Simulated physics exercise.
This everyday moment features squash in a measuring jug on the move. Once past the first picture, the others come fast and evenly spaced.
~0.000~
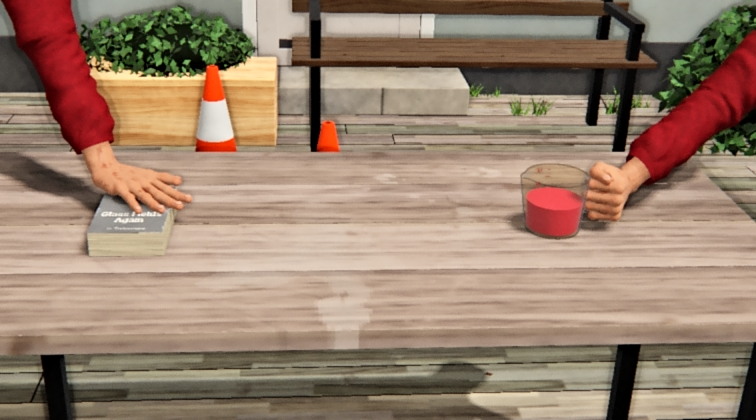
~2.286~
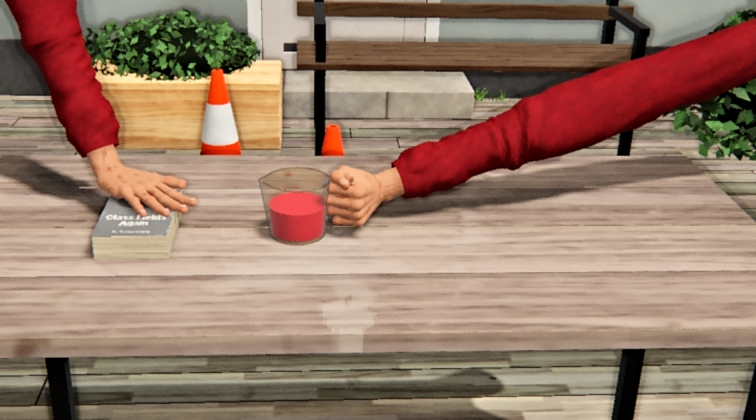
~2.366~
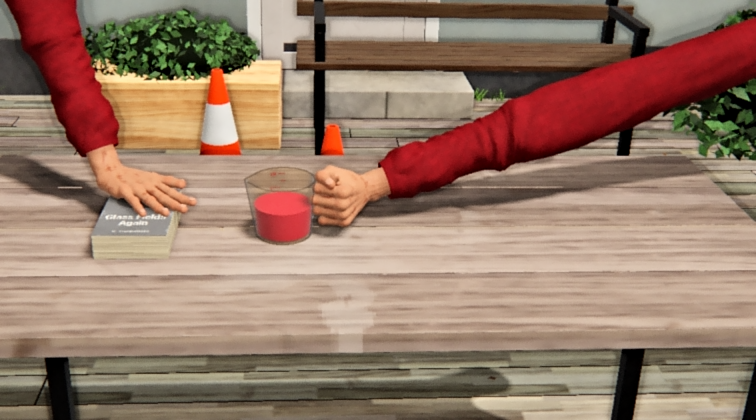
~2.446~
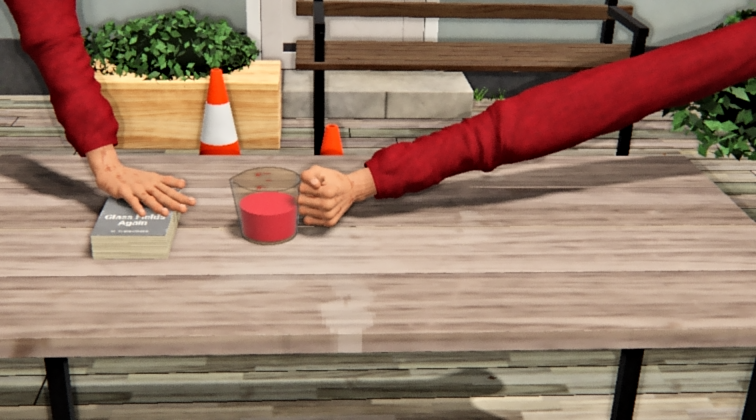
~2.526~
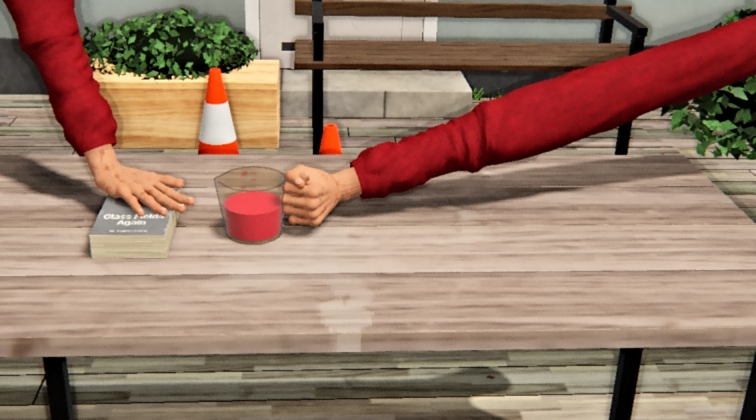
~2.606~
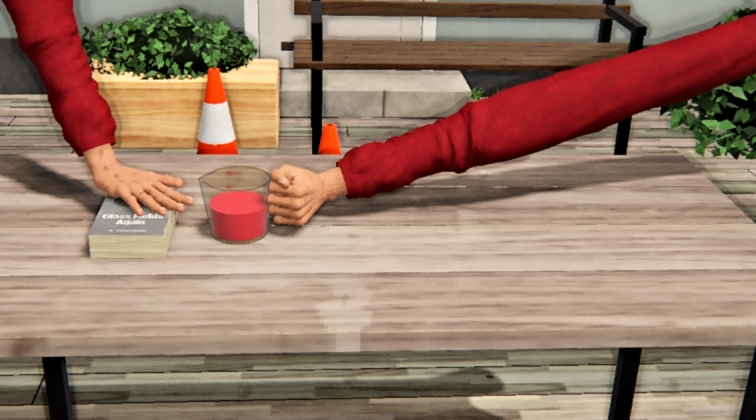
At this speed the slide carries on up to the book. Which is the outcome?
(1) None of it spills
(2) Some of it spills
1.
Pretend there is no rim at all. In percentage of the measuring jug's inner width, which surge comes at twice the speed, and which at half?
In turn 50 and 10 per cent.
After 2.8 s, the measuring jug meets the book.
After 2.9 s, the squash surges up the wall; the wave climbs under half way to the rim.
After 4.2 s, the measuring jug stands at the book; all is still inside.
